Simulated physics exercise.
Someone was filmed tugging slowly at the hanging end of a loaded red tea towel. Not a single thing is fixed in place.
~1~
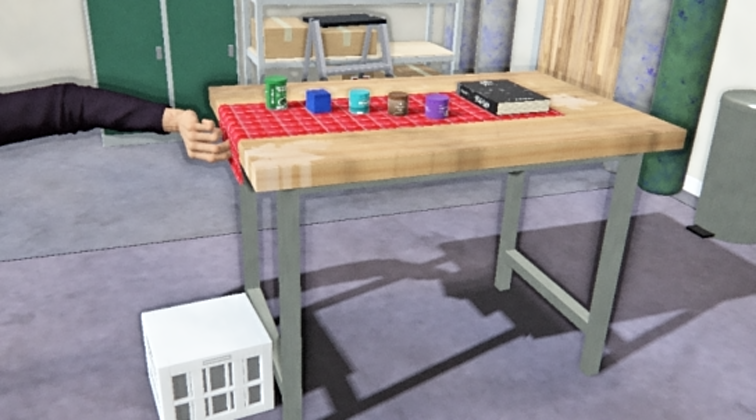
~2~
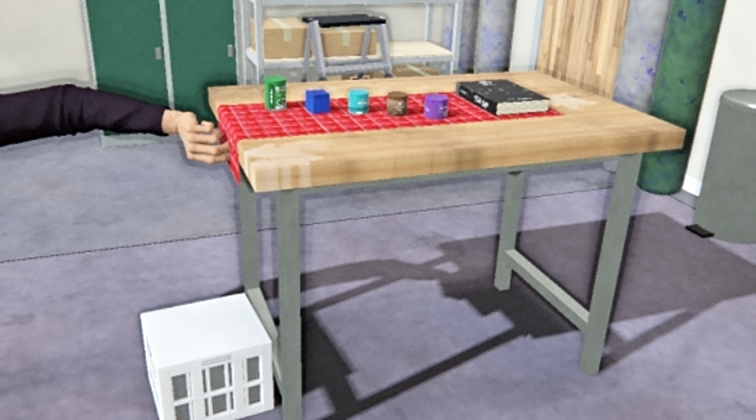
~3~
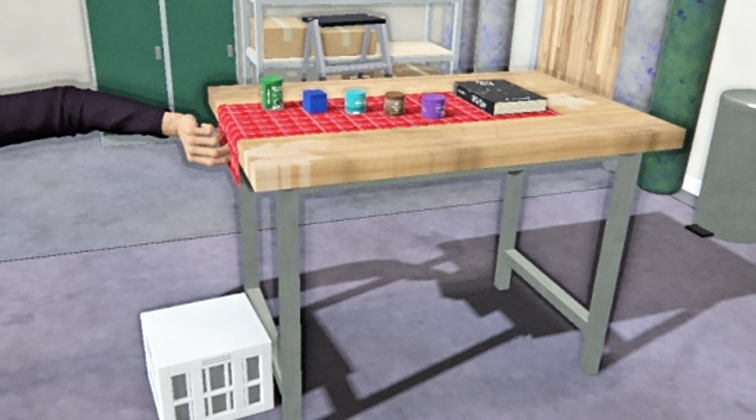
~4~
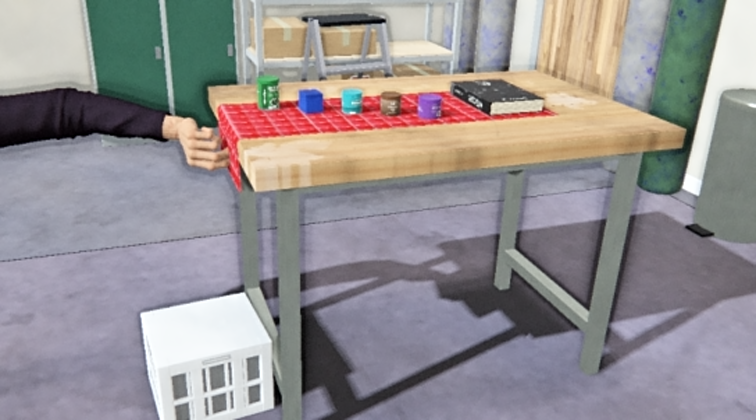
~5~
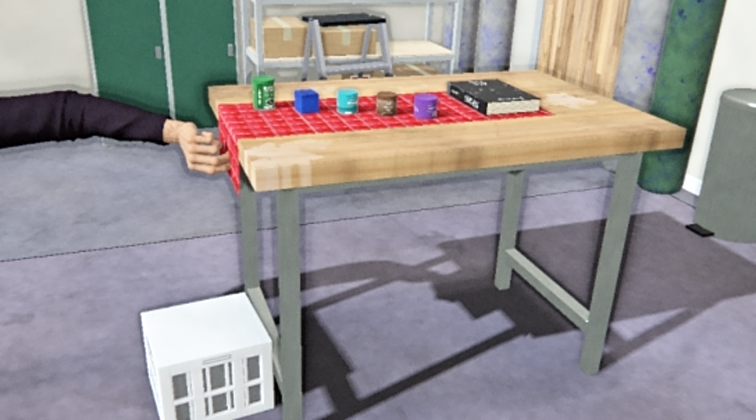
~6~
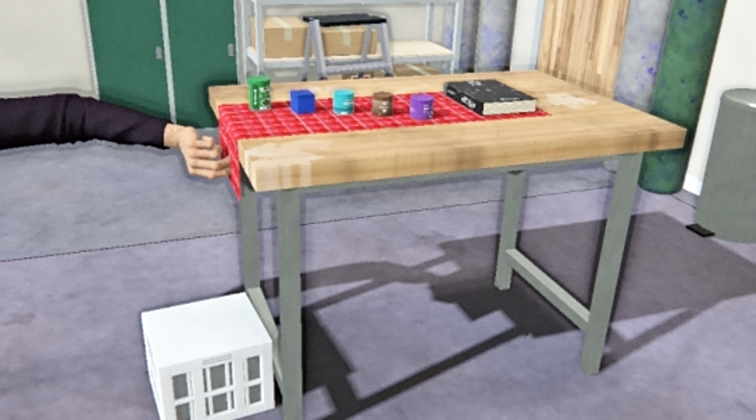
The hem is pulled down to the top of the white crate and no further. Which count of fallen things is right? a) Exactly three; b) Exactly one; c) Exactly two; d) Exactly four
Exactly four (d).
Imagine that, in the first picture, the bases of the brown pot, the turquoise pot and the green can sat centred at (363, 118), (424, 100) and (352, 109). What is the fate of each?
The brown pot is lost, the turquoise pot stays aboard, the green can is lost.
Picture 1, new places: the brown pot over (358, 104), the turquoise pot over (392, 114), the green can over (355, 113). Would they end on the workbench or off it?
Result - brown pot down, turquoise pot down, green can down.
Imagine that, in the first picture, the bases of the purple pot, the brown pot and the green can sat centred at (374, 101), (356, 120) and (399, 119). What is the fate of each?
The purple pot ends up off; the brown pot ends up off; the green can ends up off.
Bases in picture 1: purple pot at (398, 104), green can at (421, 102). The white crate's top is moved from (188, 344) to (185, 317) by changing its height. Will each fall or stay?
As for the purple pot, it holds its spot; as for the green can, it holds its spot.
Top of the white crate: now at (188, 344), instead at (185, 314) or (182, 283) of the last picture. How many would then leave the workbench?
Counts: 3 / 2.
Soon after, hem near (232, 275); green can and blue cube gone.
After that, hem on the crate; green can, blue cube, turquoise pot and brown pot gone.
In the end, hem on the crate; green can, blue cube, turquoise pot and brown pot gone. The workbench loses four.
